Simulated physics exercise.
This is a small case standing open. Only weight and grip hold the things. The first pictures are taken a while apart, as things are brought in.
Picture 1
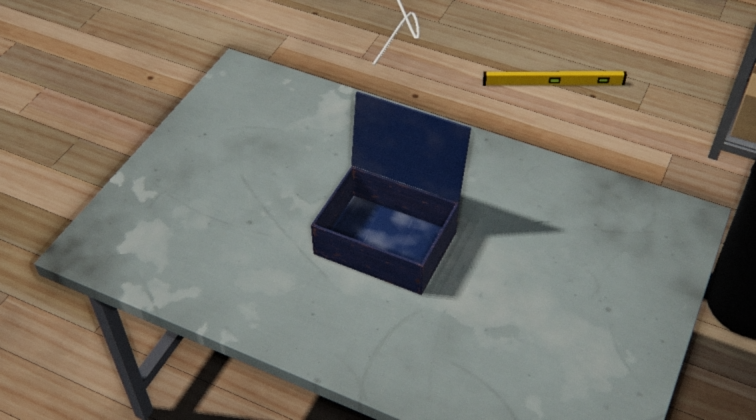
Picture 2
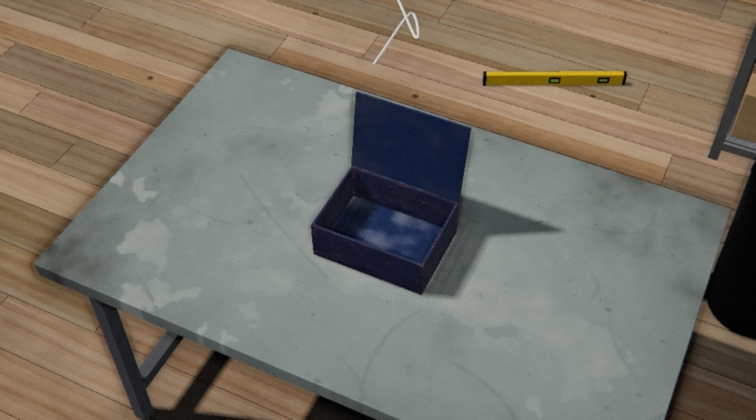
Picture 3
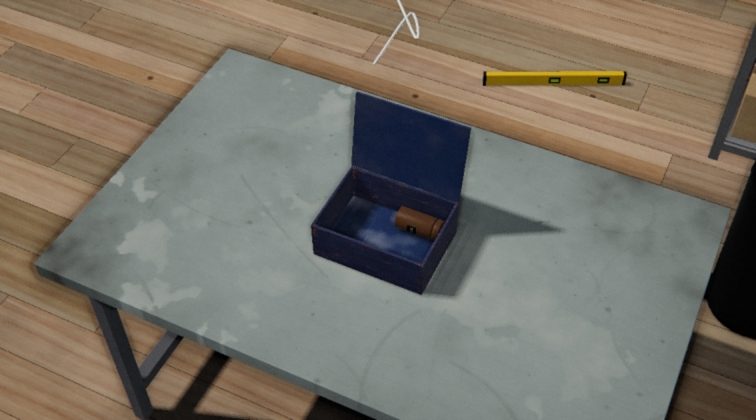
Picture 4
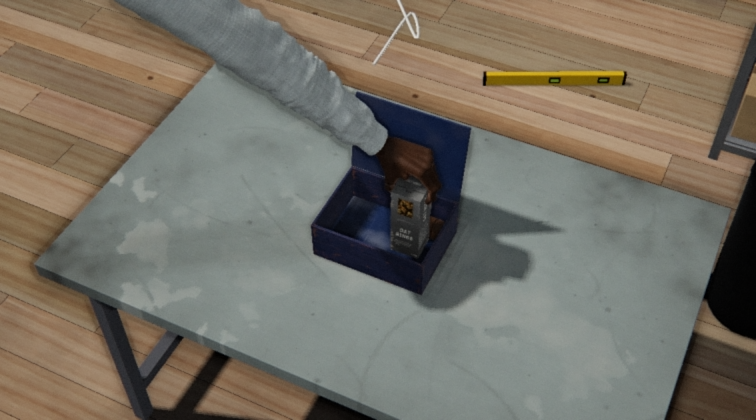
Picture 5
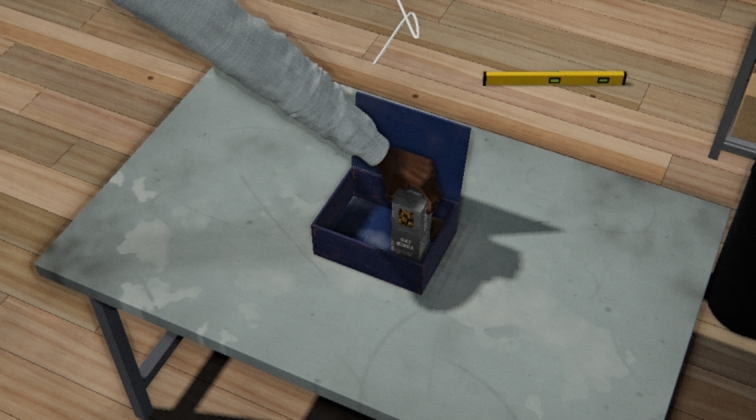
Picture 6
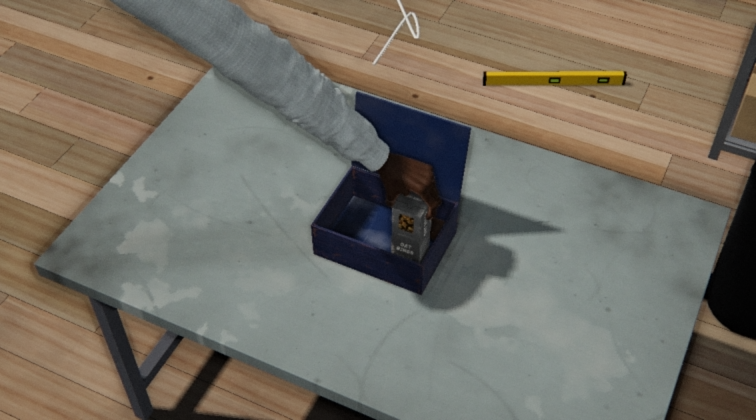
A hand lowers a grey carton into the open blue case after a brown shaker appears inside.
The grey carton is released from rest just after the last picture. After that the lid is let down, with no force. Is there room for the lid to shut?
As it turns out, it will not close.
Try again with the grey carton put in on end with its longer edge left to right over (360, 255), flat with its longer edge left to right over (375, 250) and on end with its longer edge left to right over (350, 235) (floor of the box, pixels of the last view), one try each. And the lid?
First, it will not close; second, it shuts flat; third, it will not close.
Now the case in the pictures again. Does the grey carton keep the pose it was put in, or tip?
It stays as placed.
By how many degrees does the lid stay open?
About 50°.
Then, 1.20 s after the last picture, lid starting down.
Then, 1.50 s after the last picture, lid 66° above the rim.
At rest, lid 48° above the rim; both in place. Seen from the same camera at the end, grey carton near (411, 231).
